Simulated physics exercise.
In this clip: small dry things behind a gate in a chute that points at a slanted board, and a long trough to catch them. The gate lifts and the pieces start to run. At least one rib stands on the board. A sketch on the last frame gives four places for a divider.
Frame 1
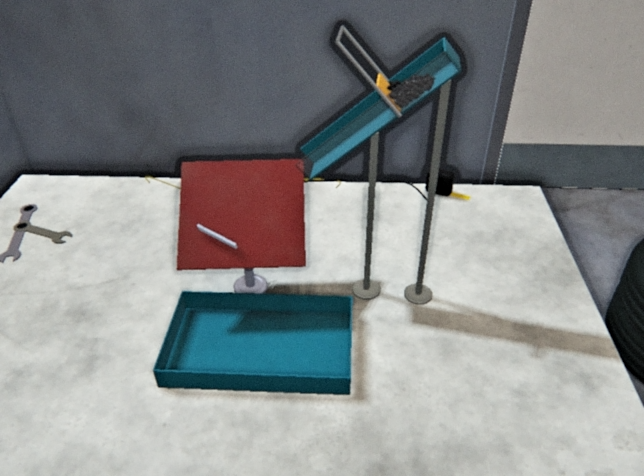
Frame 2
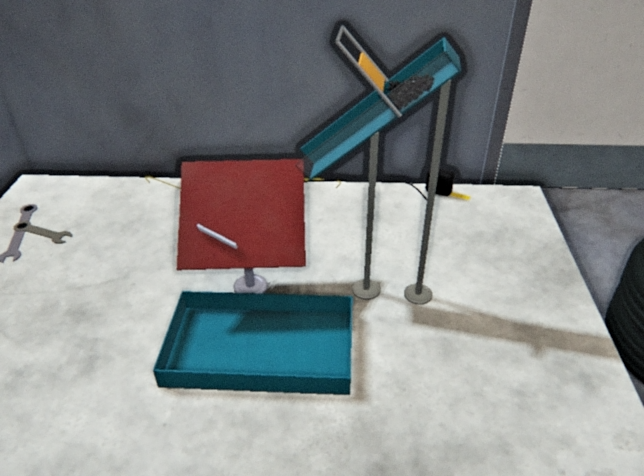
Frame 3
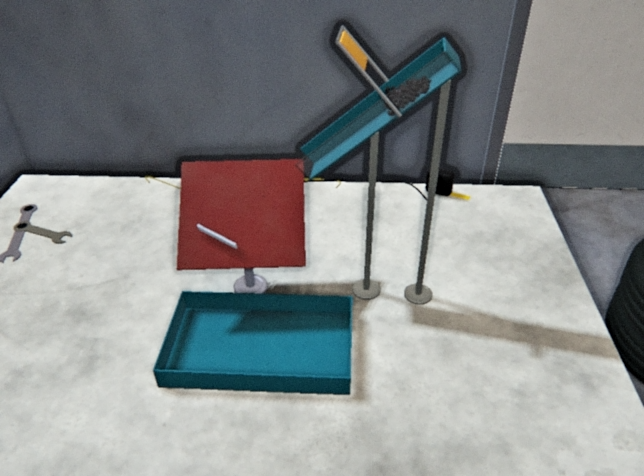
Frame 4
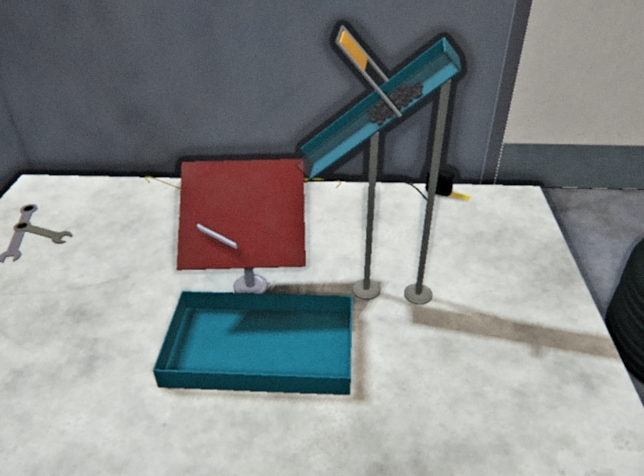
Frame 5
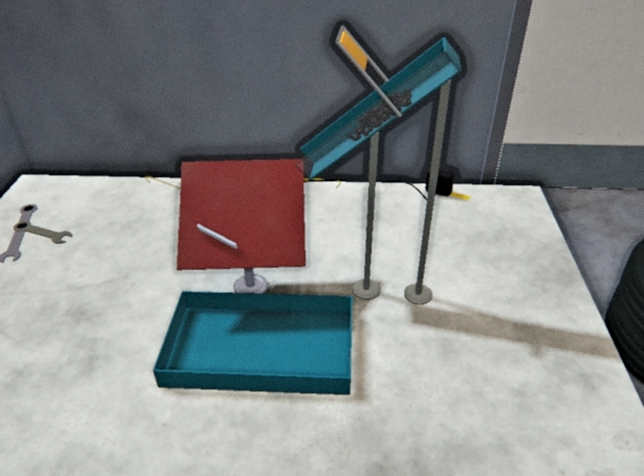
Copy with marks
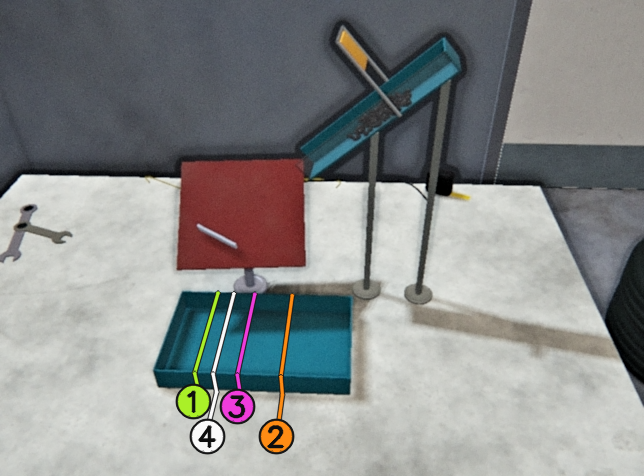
At first, a pile of small black beans rests behind a gate in a raised, sloping blue chute, above a tilted red board with one pale rib and an empty blue trough. The gate's orange panel slides up, then the beans slide leftward down the chute, spreading out slightly.
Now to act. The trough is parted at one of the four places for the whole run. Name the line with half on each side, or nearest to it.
Use line 3.
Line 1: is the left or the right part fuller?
Right.
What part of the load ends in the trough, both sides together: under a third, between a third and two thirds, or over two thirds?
It is over two thirds.
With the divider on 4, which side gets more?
The right side.
On the marked copy, line 1 crosses the front rim at (194, 372); line 2 crosses the front rim at (281, 375); line 3 crosses the front rim at (237, 373); line 4 crosses the front rim at (213, 372).
For line 1, of what is caught, just a few on the left of the divider, almost all on the right.
For line 2, of what is caught, almost all on the left of the divider, just a few on the right.
For line 3, of what is caught, roughly half on the left of the divider, roughly half on the right.
For line 4, of what is caught, about a tenth on the left of the divider, the larger part on the right.
